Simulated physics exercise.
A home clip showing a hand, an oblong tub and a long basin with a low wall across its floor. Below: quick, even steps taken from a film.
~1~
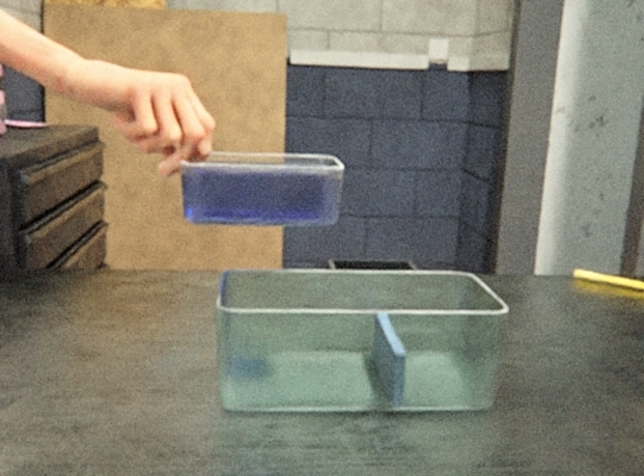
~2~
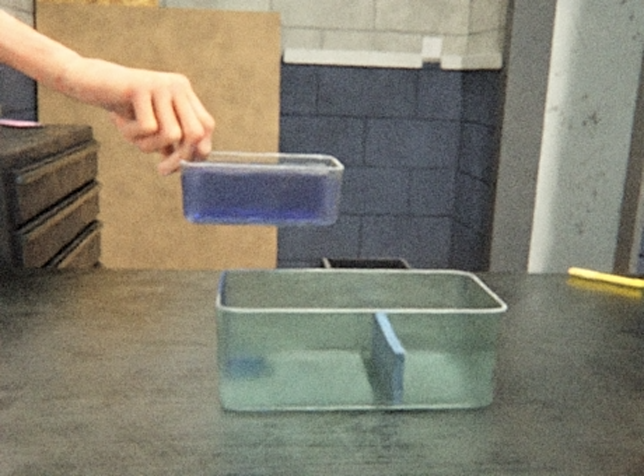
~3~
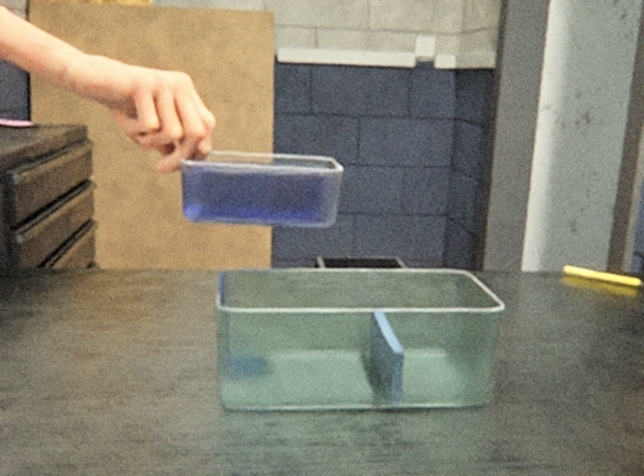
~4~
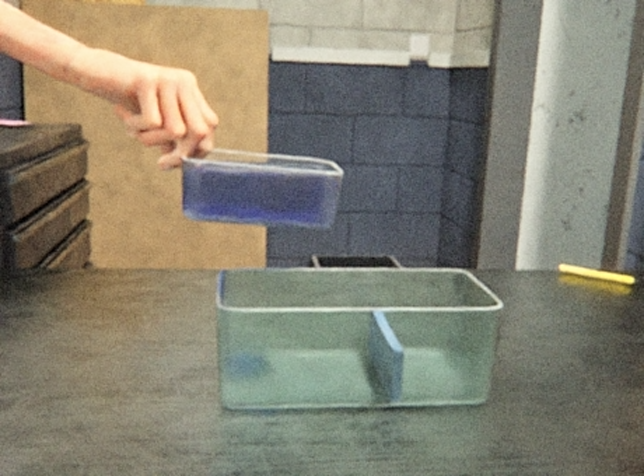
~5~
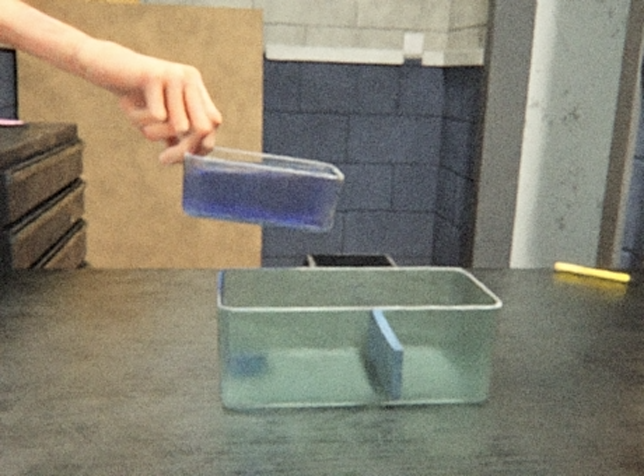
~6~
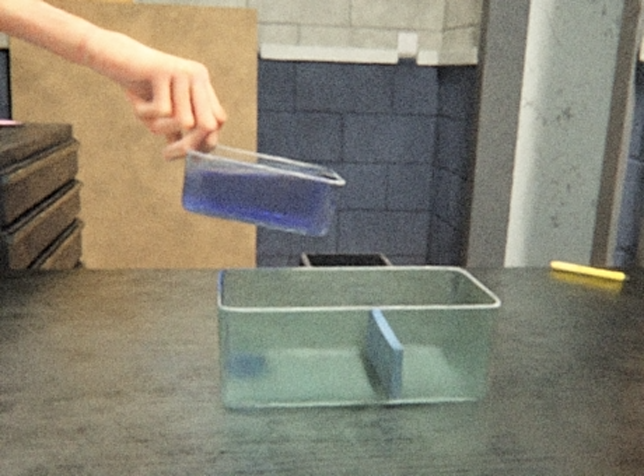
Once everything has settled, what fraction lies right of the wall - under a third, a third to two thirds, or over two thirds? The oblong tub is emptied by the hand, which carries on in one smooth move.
A third to two thirds lies right of the wall.
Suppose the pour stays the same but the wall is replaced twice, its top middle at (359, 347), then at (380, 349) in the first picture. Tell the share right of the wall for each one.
Well, it's close to 70 per cent for the first one, then 60 per cent for the other.
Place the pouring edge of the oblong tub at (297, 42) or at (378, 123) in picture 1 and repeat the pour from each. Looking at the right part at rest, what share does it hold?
Estimate, in order: 25 and 75 per cent.
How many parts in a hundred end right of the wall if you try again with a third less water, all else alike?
Near 15 in a hundred.
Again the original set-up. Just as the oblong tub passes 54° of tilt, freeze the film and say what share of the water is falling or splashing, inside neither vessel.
It comes to around 30 per cent.
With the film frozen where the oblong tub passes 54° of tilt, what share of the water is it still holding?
Roughly 40 %.
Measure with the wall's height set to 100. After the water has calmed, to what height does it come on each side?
Once it is still, the left part shows 20 per cent and the right part 40.
A moment on, the oblong tub is tipped part way and 38 per cent is still to pour, 10 is left of the wall and 23 right of it.
Next, the oblong tub is tipped on its side and 10 per cent is still to pour, 36 is left of the wall and 49 right of it.
Then the oblong tub is tipped on its side and 2 per cent is still to pour, 47 is left of the wall and 49 right of it.
Later the oblong tub is tipped on its side and 0 per cent is still to pour, 49 is left of the wall and 49 right of it.
Finally, 49 per cent lies left of the wall, 50 right of it and 1 outside.
